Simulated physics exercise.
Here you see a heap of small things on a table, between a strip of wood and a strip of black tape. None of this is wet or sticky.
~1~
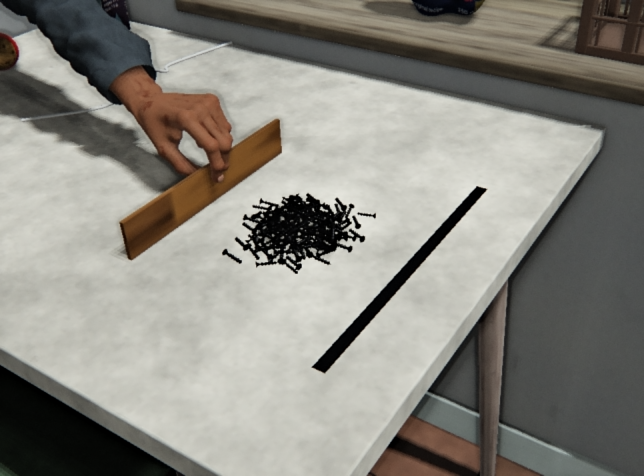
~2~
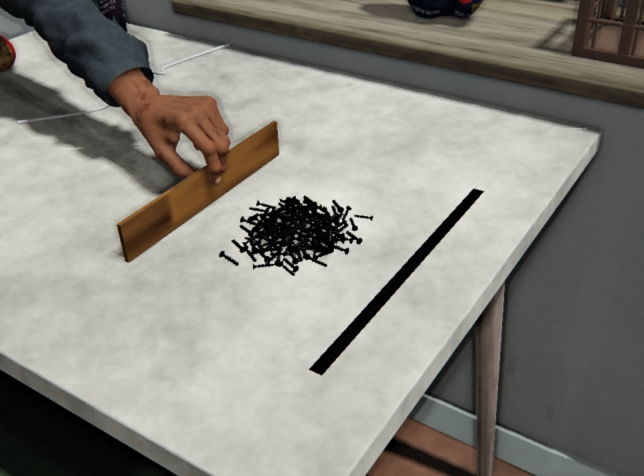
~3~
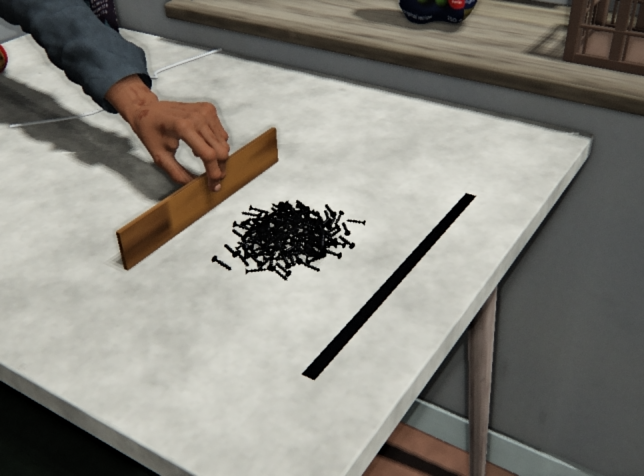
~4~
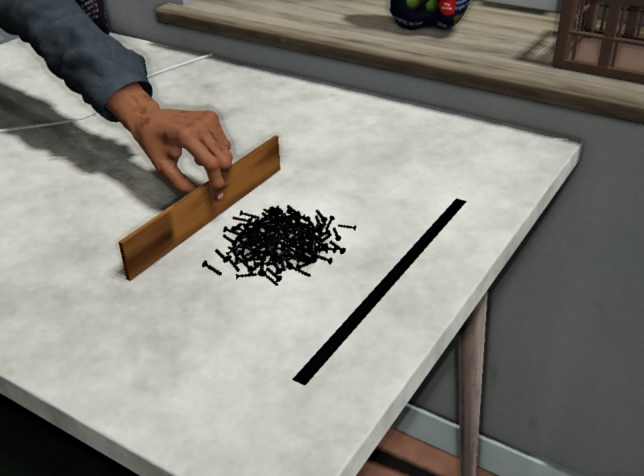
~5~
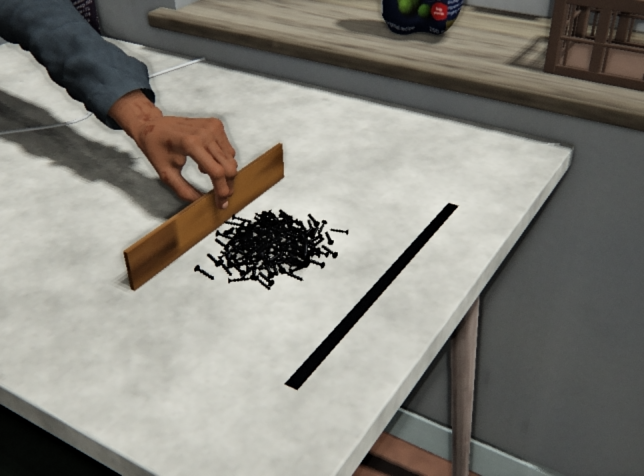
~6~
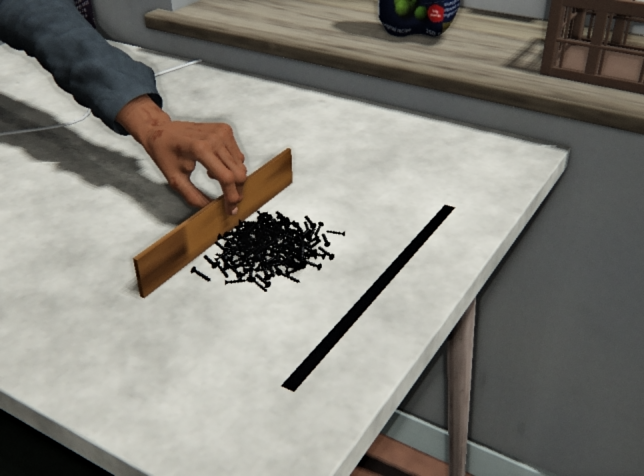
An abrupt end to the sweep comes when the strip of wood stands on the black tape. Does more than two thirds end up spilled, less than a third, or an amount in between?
Less than a third spills.
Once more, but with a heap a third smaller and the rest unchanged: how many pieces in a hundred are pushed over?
About 0 in a hundred.
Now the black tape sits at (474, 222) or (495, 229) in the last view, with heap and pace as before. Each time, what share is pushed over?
First try about 60 per cent, second about 100 per cent.
Soon, strip of wood still moving, near (302, 224); heap all on the table, its front near (363, 287).
A while on, strip of wood stopped at the black tape; heap a stray few over the edge.
Towards the end, strip of wood stopped at the black tape; heap a small part over the edge.
Finally, strip of wood stopped at the black tape; heap a small part over the edge.
